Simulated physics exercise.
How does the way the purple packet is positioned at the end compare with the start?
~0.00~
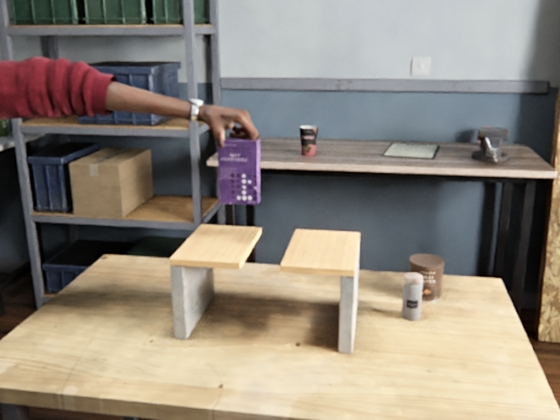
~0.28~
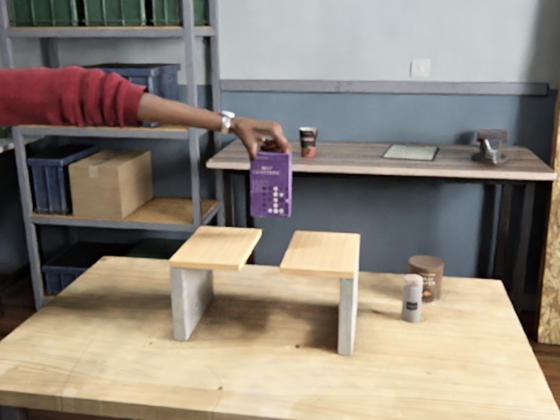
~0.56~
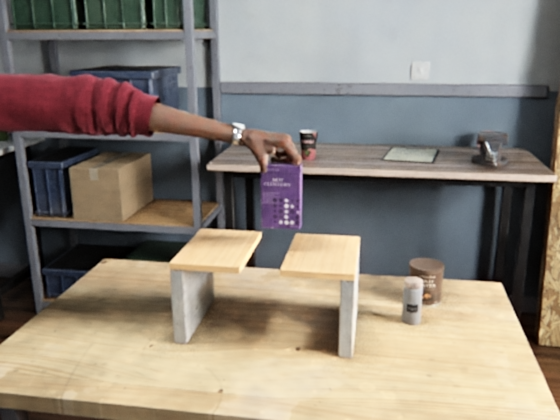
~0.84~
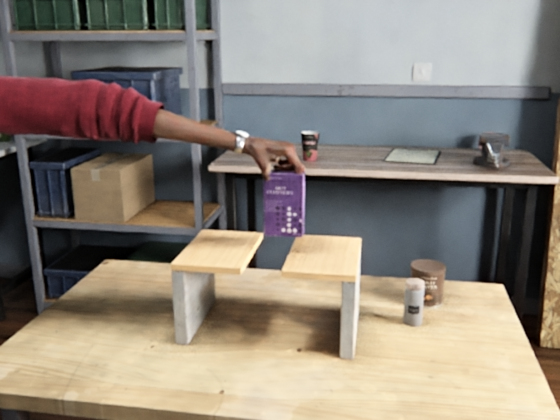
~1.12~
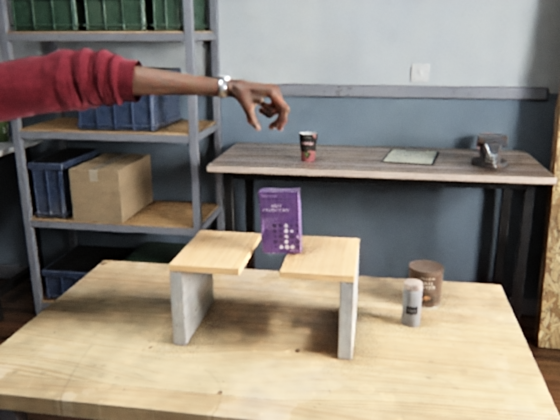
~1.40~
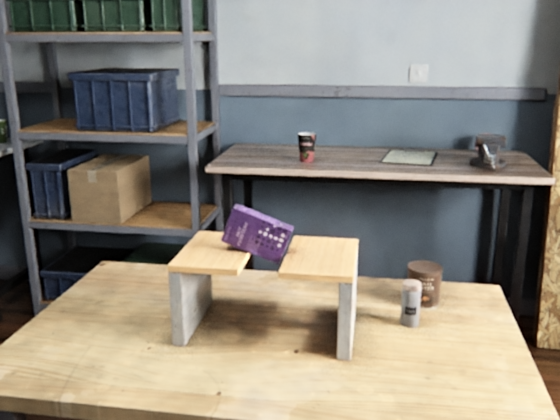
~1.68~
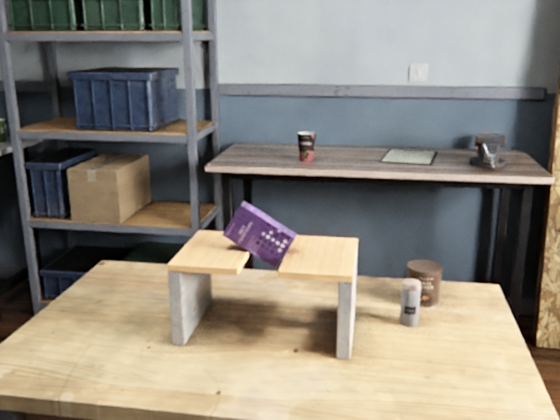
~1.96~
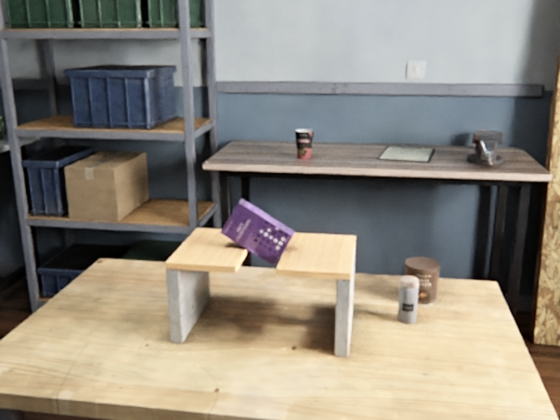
At the start the packet is held upright by the hand. By the end it is leaning at a slant in the gap on top of the stand.
